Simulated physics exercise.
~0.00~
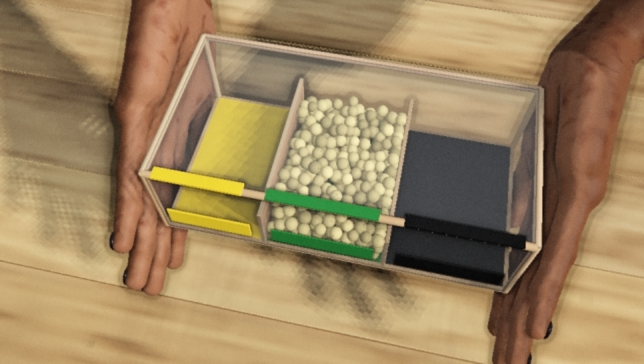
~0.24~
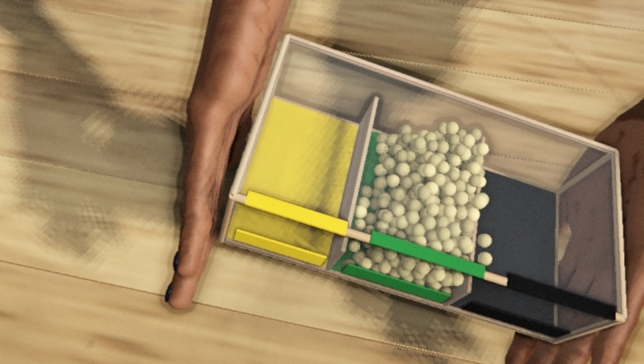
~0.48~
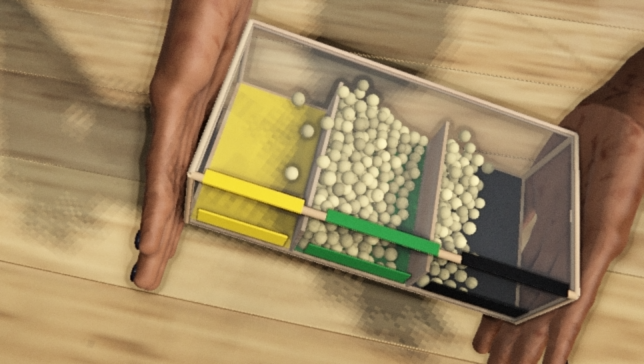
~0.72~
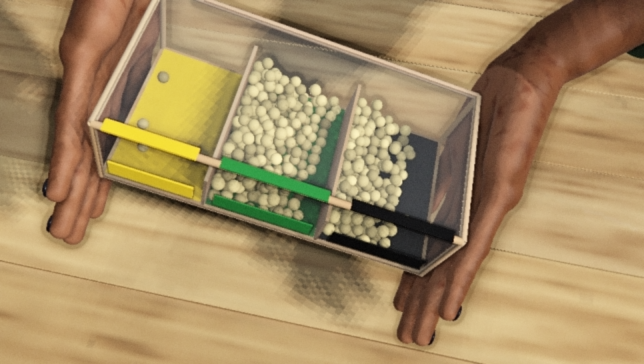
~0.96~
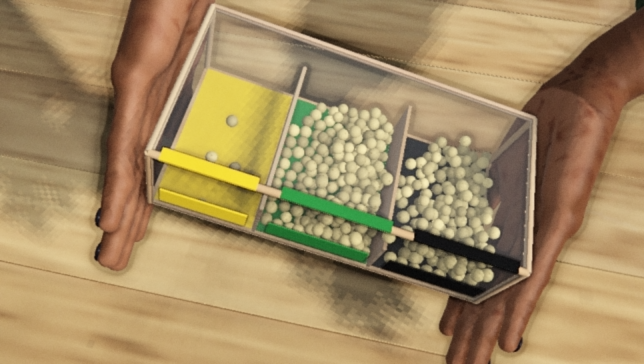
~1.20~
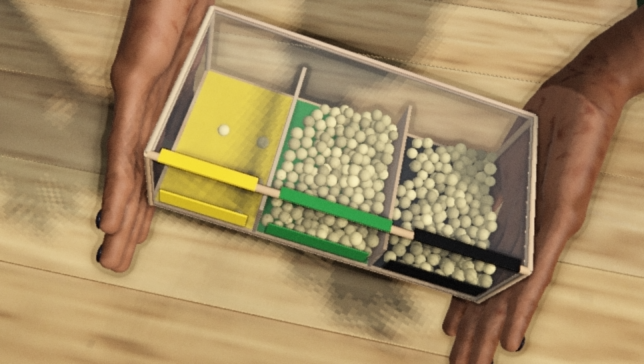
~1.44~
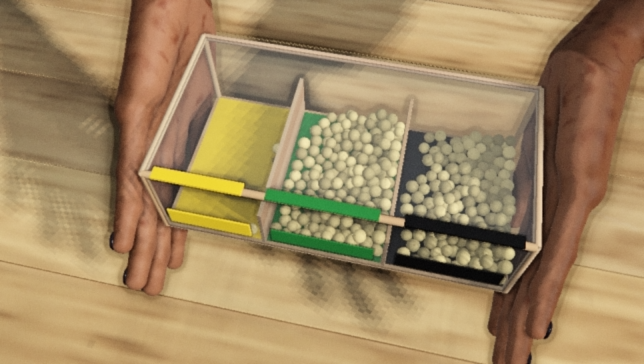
A clear lidded box of pale beans, held between two hands, was tilted down to the right and shaken side to side, then leveled back, leaving the beans split between the green and black sections, slightly more in green, with yellow empty.
